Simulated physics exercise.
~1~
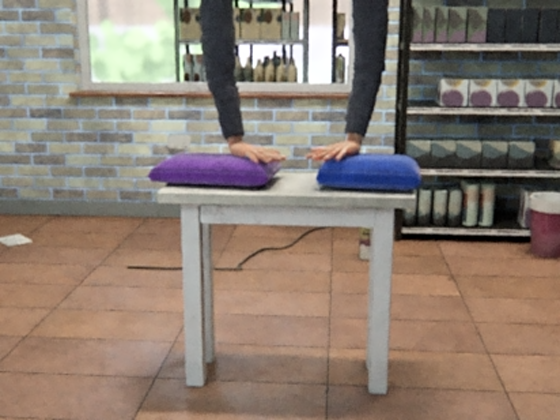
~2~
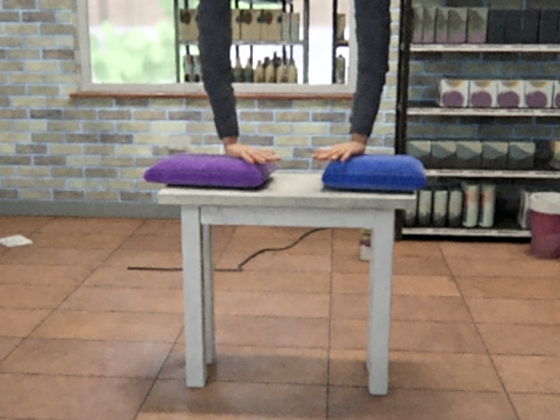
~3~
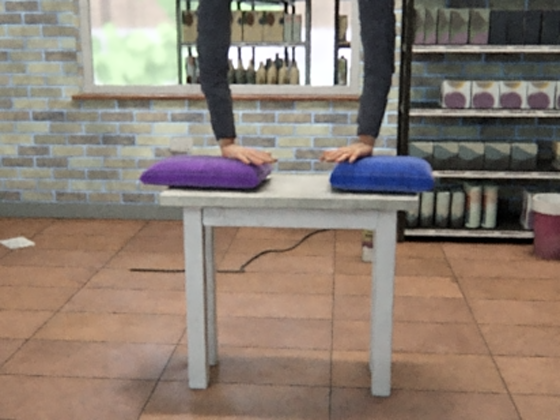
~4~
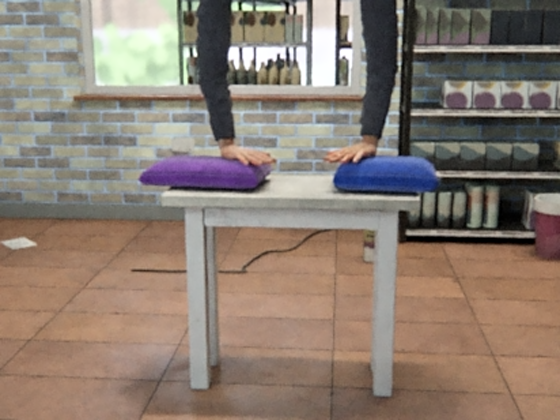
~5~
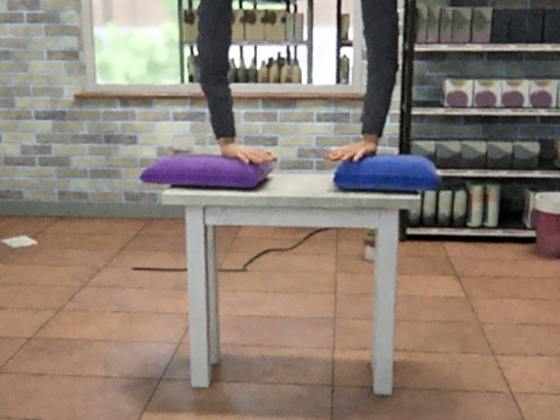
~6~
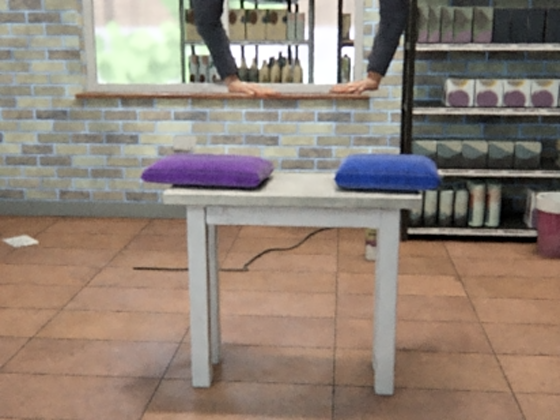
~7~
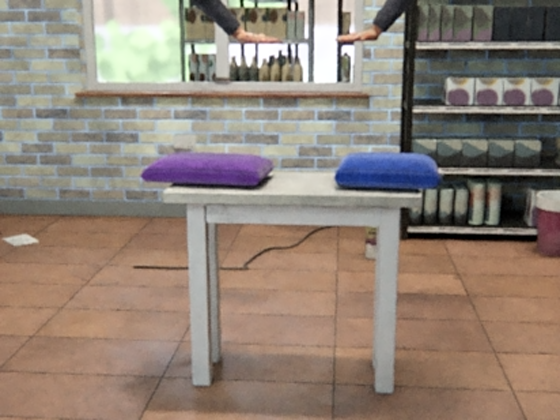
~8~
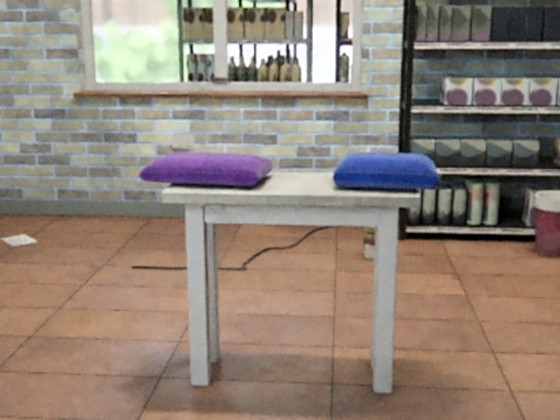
Two hands push a purple pillow and a blue one apart, then lift away.
